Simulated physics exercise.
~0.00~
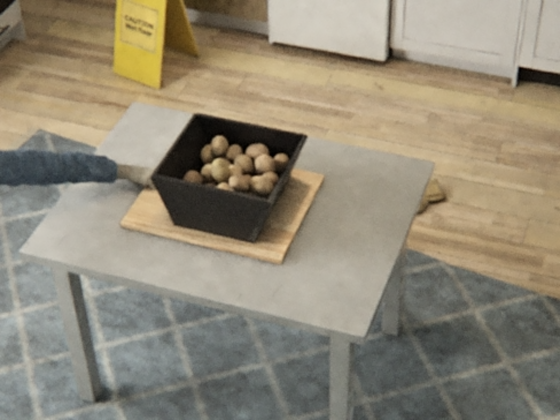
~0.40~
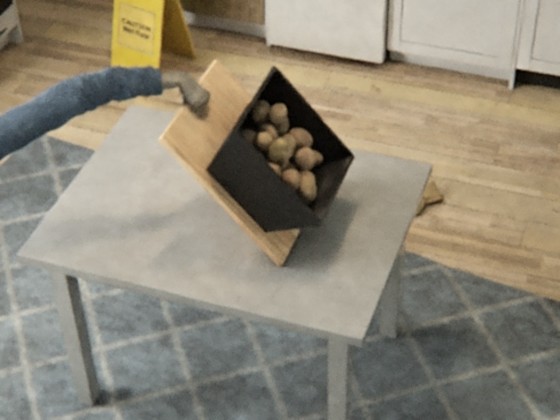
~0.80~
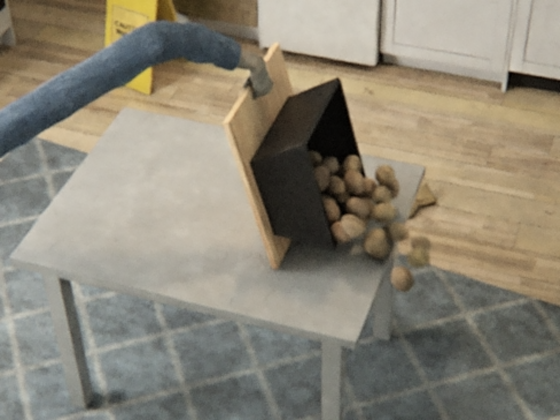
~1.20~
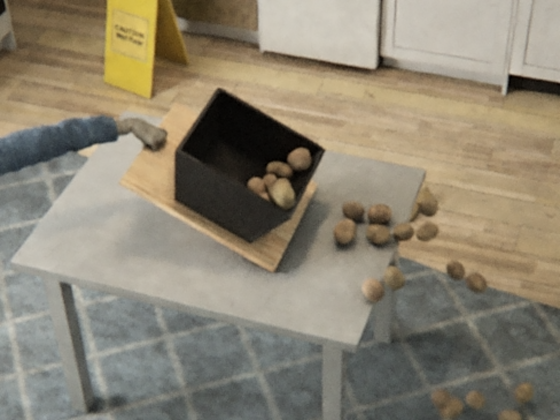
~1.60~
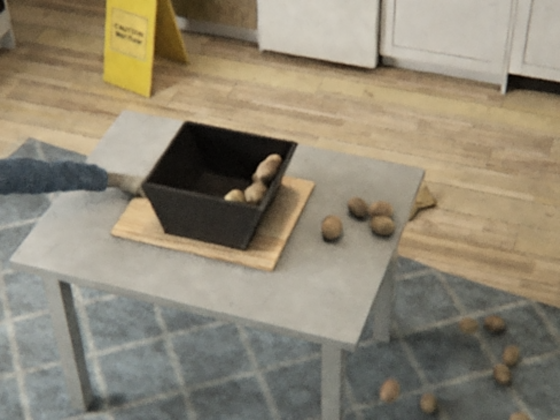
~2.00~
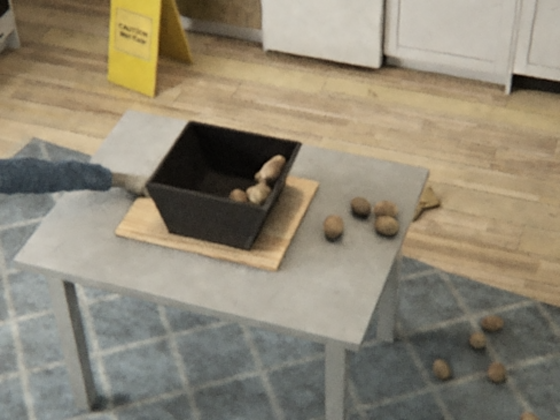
In a room with pale wooden flooring and a blue-grey patterned rug, seen from above, a grey table stands near white cabinets and a yellow caution sign. A black crate of brown potatoes sits on a plywood board, gripped at its left by a blue-sleeved arm. The arm lifts the board steeply over its right edge, and potatoes pour out across the table and off its side. It then lowers the board flat again while they scatter onto the rug. At the end, a few potatoes remain in the crate, three rest on the table, and others lie on the rug.
